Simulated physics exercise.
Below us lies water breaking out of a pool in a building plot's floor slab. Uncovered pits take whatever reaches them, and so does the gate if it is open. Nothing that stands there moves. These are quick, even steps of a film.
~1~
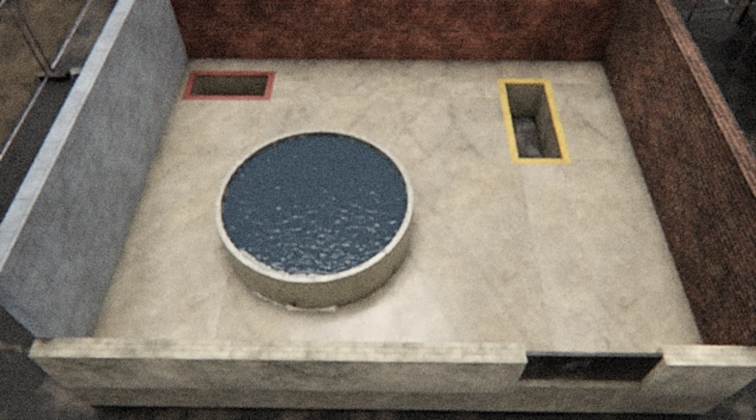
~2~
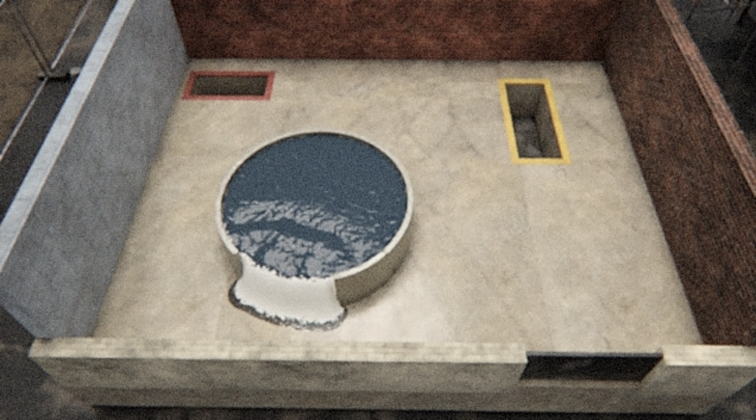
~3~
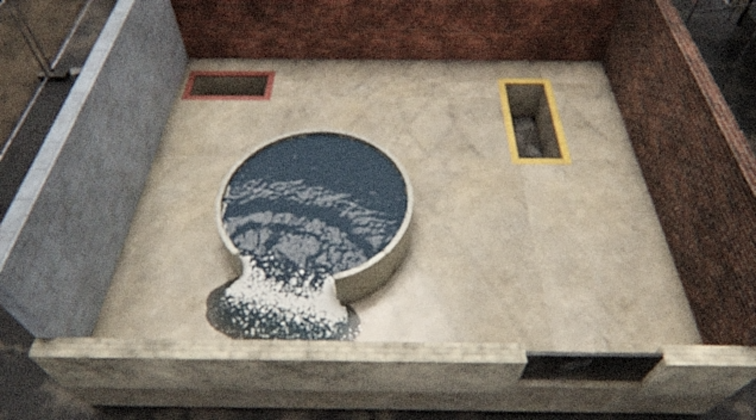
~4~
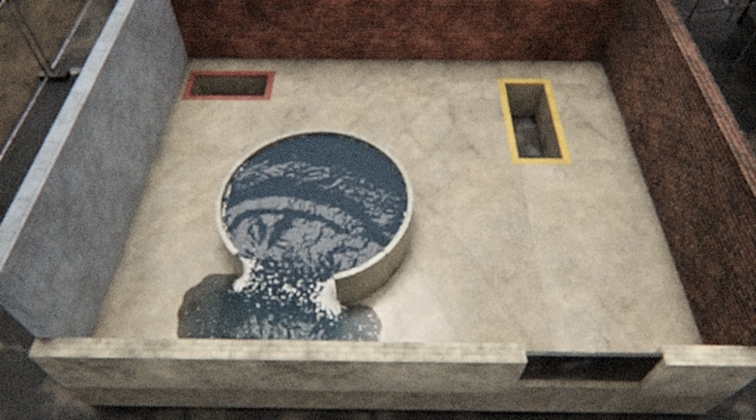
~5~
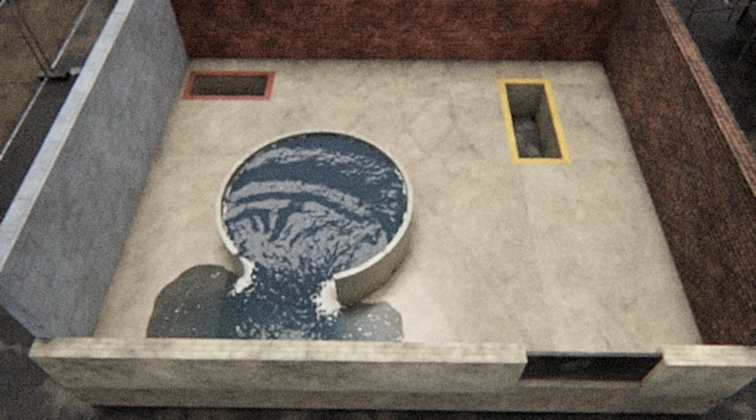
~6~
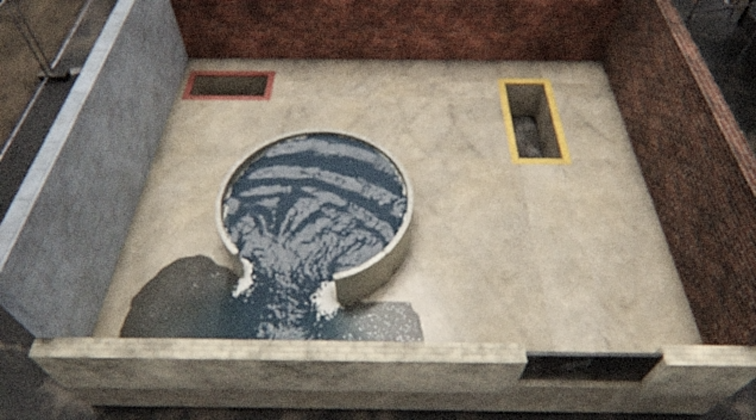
Water broke out through a gap in the near side of a round pool, foaming onto the pale floor, then spread both ways along the low front wall, reaching farther to the left.
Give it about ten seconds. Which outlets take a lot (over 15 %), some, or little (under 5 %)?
One by one: The gate takes not even 5 %; the red pit takes above 15 %; the yellow pit takes from 5 to 15 %.
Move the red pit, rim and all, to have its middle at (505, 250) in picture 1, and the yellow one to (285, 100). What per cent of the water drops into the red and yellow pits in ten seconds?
Parts in a hundred: Red 10, yellow 25.
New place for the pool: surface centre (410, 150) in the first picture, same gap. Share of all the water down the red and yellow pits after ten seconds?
Parts in a hundred: Red 15, yellow 8.
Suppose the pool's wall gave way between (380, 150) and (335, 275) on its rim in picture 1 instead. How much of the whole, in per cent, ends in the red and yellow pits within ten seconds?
Parts in a hundred: Red 4, yellow 40.
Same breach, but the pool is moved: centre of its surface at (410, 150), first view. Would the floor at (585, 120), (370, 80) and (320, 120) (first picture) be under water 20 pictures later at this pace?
In turn: Not flooded, not flooded, clear.
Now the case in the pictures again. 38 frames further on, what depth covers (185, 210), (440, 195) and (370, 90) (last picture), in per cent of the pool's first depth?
In that order: 12, 2 and 4 per cent.
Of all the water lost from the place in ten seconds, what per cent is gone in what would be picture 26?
Close to 5 %.
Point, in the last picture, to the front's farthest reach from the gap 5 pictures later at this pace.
At about (544, 368).
A moment on, water covers 15 % of the floor; the gate 0 %, the red pit 0 %, the yellow pit 0 %.
Next, water covers 30 % of the floor; the gate 0 %, the red pit 0 %, the yellow pit 0 %.
Then, water covers 60 % of the floor; the gate 0 %, the red pit 2 %, the yellow pit 0 %.
Later, water covers 80 % of the floor; the gate 0 %, the red pit 12 %, the yellow pit 2 %.
In the end, water covers 95 % of the floor; the gate 0 %, the red pit 25 %, the yellow pit 11 %.
